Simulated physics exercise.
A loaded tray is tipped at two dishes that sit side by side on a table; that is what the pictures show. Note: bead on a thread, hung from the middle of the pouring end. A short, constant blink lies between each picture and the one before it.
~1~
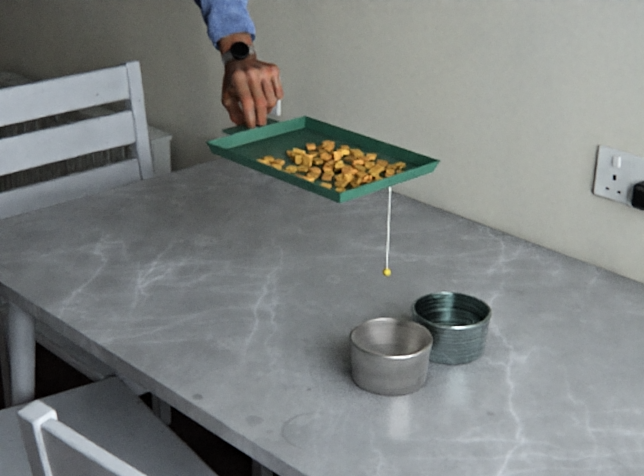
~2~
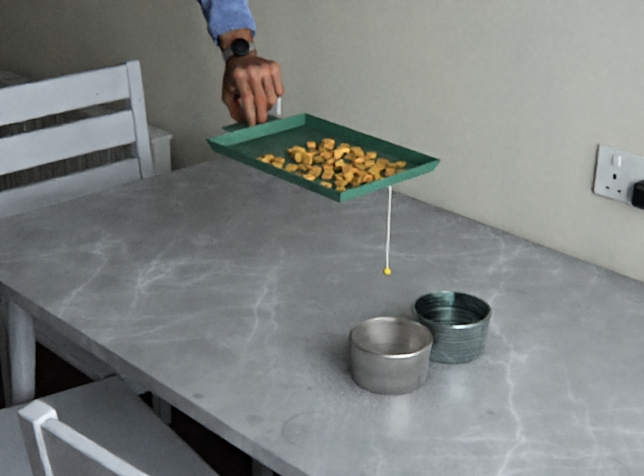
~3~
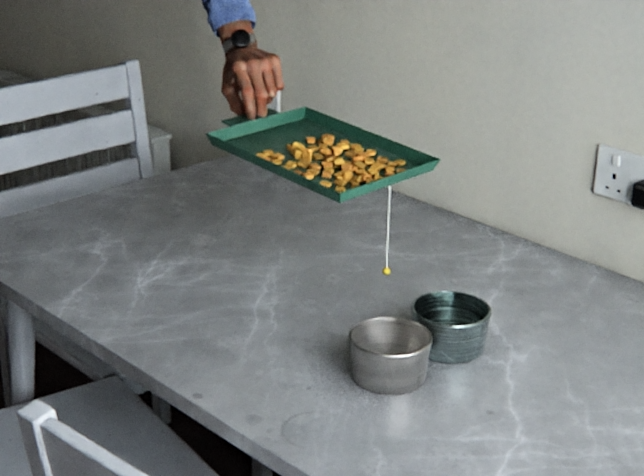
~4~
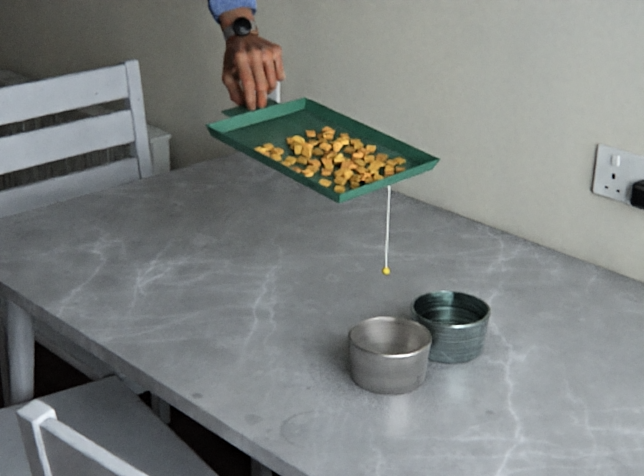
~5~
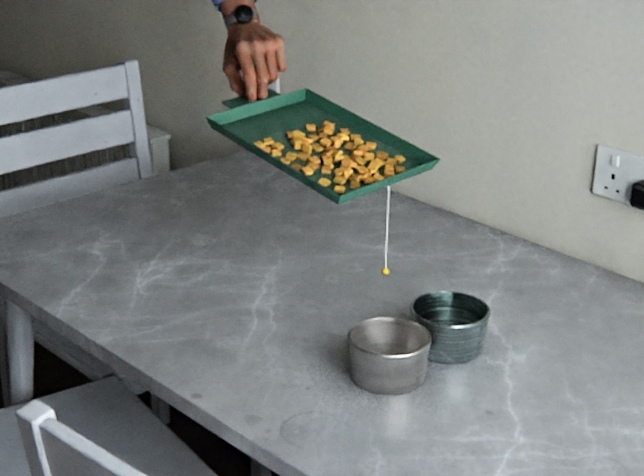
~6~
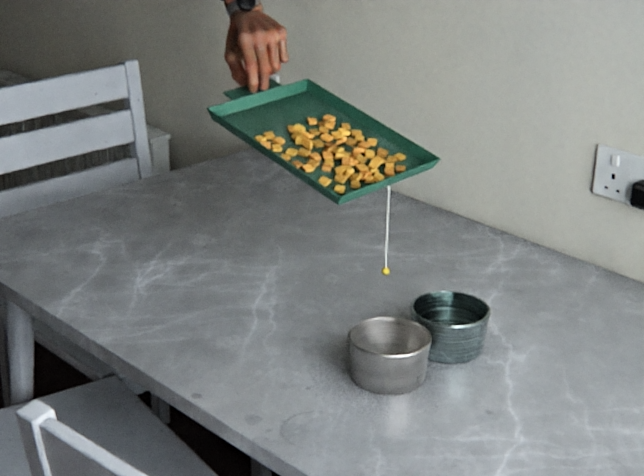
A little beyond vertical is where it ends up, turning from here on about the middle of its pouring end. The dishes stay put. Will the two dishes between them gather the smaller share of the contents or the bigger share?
Between them the dishes gather the smaller share.
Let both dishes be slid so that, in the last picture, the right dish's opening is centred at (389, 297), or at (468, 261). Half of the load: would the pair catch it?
The first time it's higher than half, the second time lower than half.
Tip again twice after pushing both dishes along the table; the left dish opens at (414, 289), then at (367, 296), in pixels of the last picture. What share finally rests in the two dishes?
30 and 60 %.
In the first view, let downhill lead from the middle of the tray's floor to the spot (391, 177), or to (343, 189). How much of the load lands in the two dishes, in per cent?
In order: About 0, then 0 percent.
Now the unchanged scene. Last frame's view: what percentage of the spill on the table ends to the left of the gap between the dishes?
Close to 100 in a hundred.
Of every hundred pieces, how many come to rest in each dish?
Left dish: Roughly 0 per cent; right dish: Roughly 0 per cent.
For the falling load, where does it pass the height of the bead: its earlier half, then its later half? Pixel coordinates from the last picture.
(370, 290) for the early half, (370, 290) for the late half.
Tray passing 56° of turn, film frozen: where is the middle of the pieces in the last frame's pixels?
The load is centred near (365, 167).
Soon after the last picture, tray tipped steeply; all on the tray.
A little later, tray tipped right over; about a third on the tray; a stray few in the left dish; a stray few in the right dish; about a quarter outside both; about a third in the air.
Later still, tray tipped past a quarter turn; a stray few in the left dish; a small part in the right dish; nearly all outside both.
At rest, tray tipped past a quarter turn; a stray few in the left dish; a small part in the right dish; nearly all outside both.
